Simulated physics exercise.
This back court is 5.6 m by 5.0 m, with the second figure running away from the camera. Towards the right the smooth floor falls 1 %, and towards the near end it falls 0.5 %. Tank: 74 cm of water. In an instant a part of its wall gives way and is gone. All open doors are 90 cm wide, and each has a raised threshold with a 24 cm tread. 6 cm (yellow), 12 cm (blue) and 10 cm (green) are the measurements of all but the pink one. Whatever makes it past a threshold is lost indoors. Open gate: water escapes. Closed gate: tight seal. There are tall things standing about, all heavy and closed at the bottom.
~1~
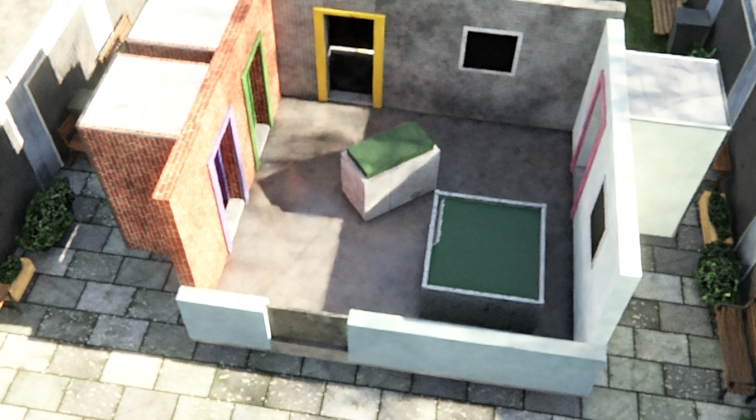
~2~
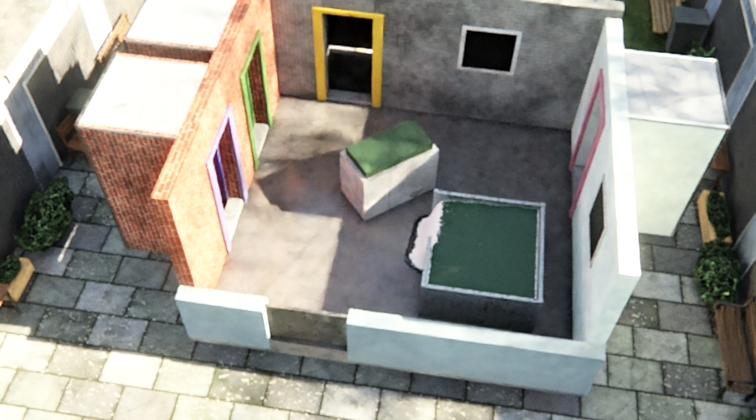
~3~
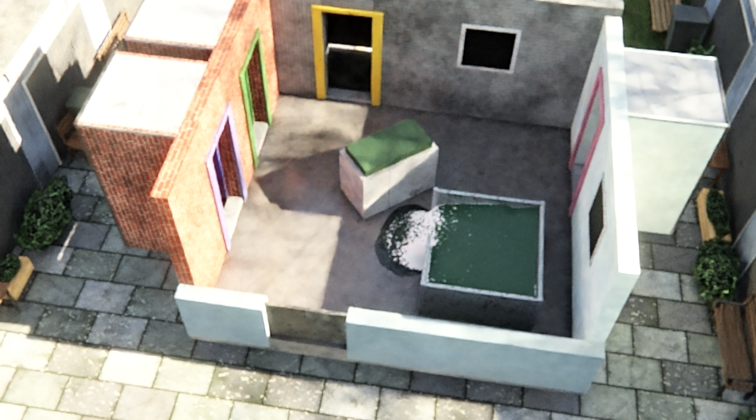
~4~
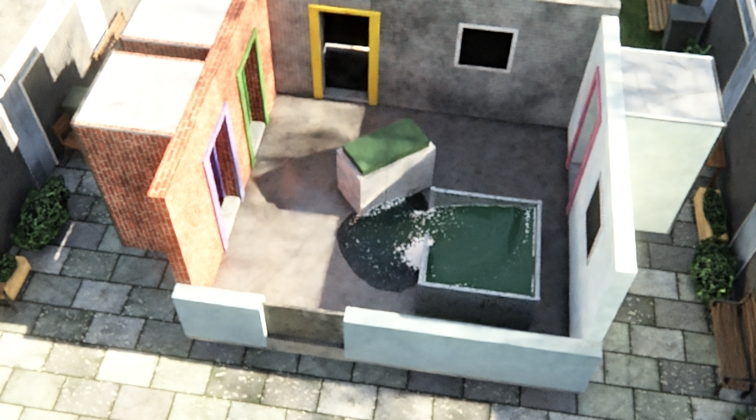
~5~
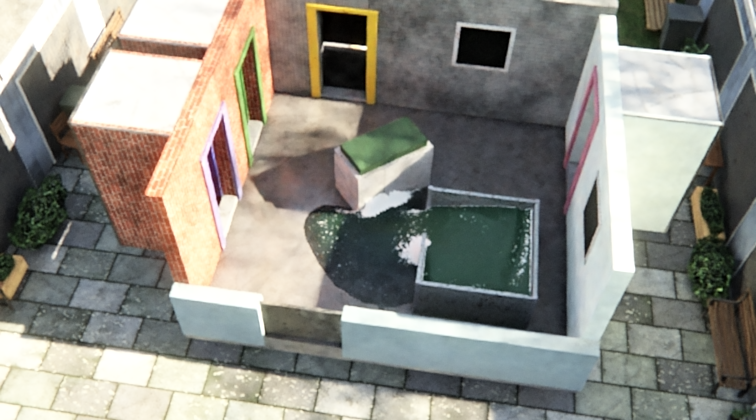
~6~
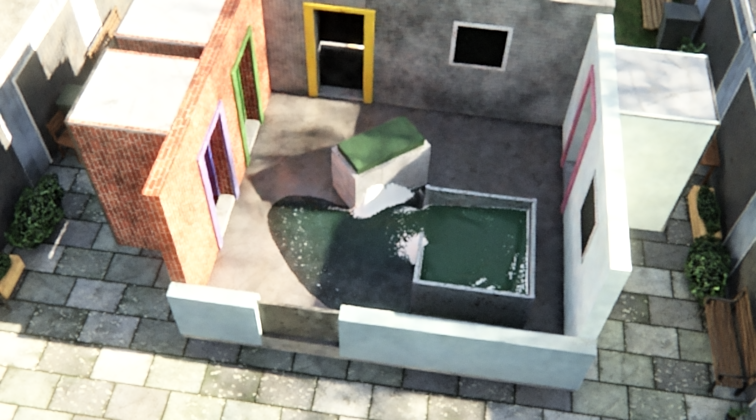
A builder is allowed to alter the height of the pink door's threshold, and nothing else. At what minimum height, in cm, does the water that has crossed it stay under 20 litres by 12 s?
From about 10 cm.
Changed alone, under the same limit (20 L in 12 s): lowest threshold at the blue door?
For blue: Close to 21 cm.
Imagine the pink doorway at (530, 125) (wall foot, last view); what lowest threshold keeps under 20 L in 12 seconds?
Minimum: Close to 8.0 cm.
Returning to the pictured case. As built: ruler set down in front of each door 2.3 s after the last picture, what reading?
At the yellow door the depth is 0 cm, at blue 20 cm, at pink 9 cm and at green 4 cm.
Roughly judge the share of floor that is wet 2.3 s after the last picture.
Close to 55 per cent of it is wet.
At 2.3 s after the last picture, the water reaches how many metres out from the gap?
Roughly 4.4 m.
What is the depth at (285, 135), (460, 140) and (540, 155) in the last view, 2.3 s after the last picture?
About 3, 1 and 2 cm.
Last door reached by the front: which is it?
Yellow.
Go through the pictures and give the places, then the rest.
In the first frame, the tank at (486, 247) is whole and still, 74 cm deep; the pink door at (586, 154) is dry.
In the second frame, water pours out at (432, 236) and has run 0.3 m, to (409, 260); about 6 cm deep outside, 74 cm at the back.
In the third frame, water pours out at (432, 235) and has run 0.8 m, to (381, 248); about 11 cm deep outside, 74 cm at the back.
In the fourth frame, water pours out at (429, 235) and has run 1.4 m, to (343, 240); about 9 cm deep outside, 71 cm at the back.
In the fifth frame, the gap is at (427, 234), the front 1.9 m out at (309, 231); the back of the tank holds 64 cm.
In the sixth frame, water pours out at (424, 233) and has run 2.5 m, to (273, 220); about 5 cm deep outside, 64 cm at the back; the pink door at (576, 148), 2.8 m from the gap, is still 2.5 m from the nearest water.
Then, 0.7 s after the last picture water covers 35 % of the floor, deepest (46 cm) near (384, 206); it has not reached the pink door.
Then, 2.3 s after the last picture water covers 55 % of the floor, deepest (28 cm) near (384, 206); 9 cm at the pink door, 0 litres in over its 21 cm threshold.
Then, 11.3 s after the last picture water covers 95 % of the floor, deepest (14 cm) near (540, 362); 12 cm at the pink door, 0 litres in over its 21 cm threshold.
At the pink door as built, the water peaked near 14 cm, 9.1 s after the last picture.
Run again over the same 12 s with other heights there, 29 litres in over 9 cm, 4 litres over 12 cm. The limit of 20 litres is kept from about 10 cm up.
